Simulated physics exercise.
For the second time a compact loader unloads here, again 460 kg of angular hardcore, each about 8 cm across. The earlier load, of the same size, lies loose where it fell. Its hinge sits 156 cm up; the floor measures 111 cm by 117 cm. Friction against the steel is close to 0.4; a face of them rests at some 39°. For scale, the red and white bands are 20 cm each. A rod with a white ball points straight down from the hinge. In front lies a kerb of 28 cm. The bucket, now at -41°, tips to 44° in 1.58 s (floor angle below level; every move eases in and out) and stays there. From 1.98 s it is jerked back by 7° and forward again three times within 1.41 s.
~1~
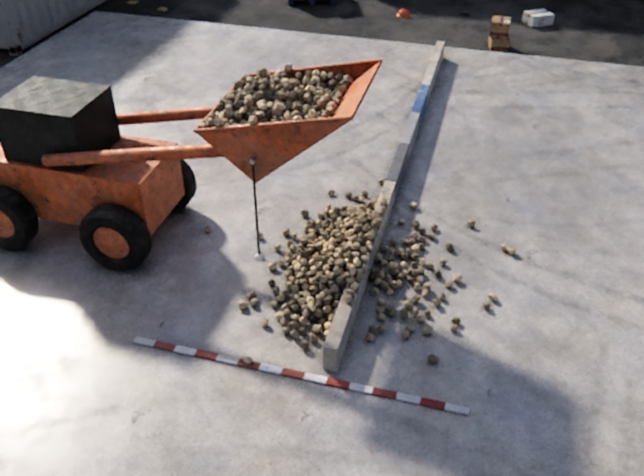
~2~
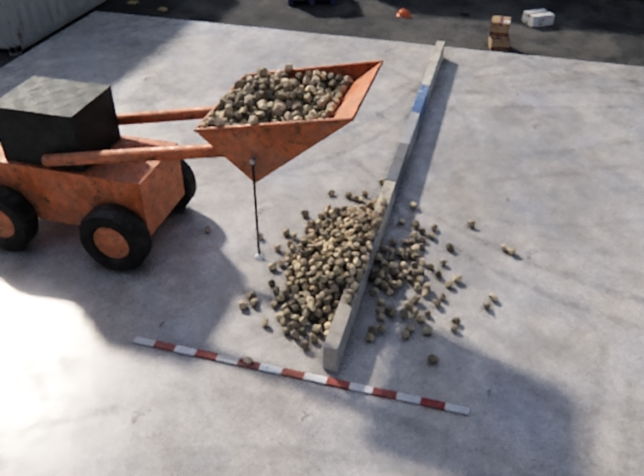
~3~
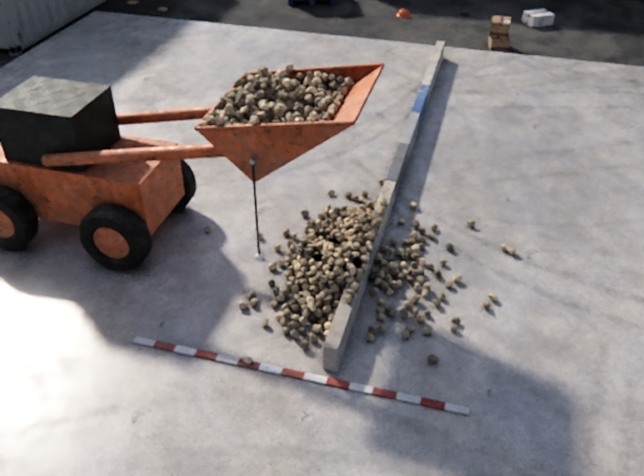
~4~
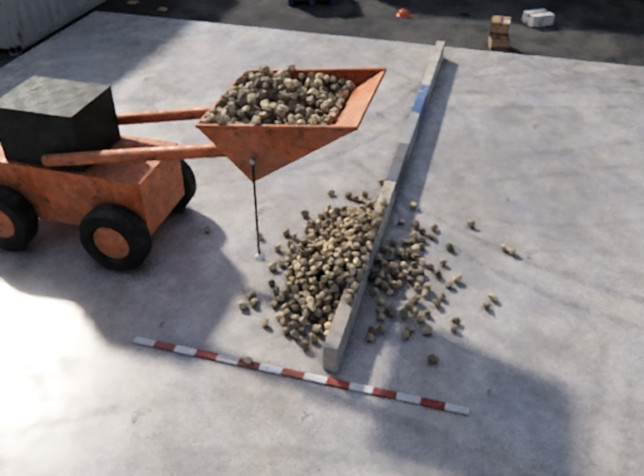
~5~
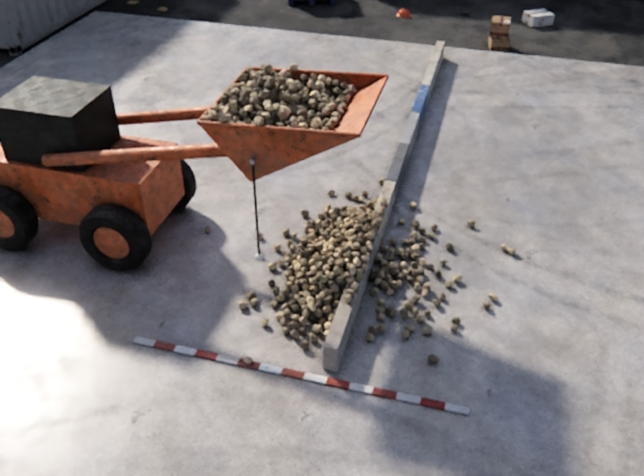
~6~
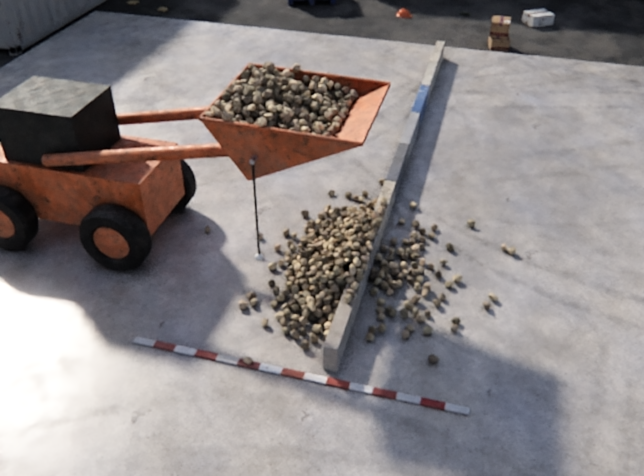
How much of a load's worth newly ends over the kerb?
About 80 per cent.
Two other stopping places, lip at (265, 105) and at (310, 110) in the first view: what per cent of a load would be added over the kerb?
First some 0, then 20 per cent.
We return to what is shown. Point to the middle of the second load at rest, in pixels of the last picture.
Around (401, 274).
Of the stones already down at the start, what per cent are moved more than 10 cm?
Roughly 10 per cent of them.
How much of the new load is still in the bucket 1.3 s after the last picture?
About 50 per cent.
Then, 0.8 s after the last picture the floor is at 30°; in per cent of one load, 100 in the bucket, 86 on this side of the kerb, 14 over the kerb; the foremost stones are at (480, 279).
Then, 1.3 s after the last picture the floor is at 44°; in per cent of one load, 49 in the bucket, 122 on this side of the kerb, 29 over the kerb; the foremost stones are at (480, 279).
Then, 3.4 s after the last picture the floor is at 44°; in per cent of one load, 0 in the bucket, 106 on this side of the kerb, 94 over the kerb; the foremost stones are at (510, 290).
Then, 6.2 s after the last picture the floor is at 44°; in per cent of one load, 0 in the bucket, 106 on this side of the kerb, 94 over the kerb; the foremost stones are at (510, 290). Net gain over the kerb, 80.
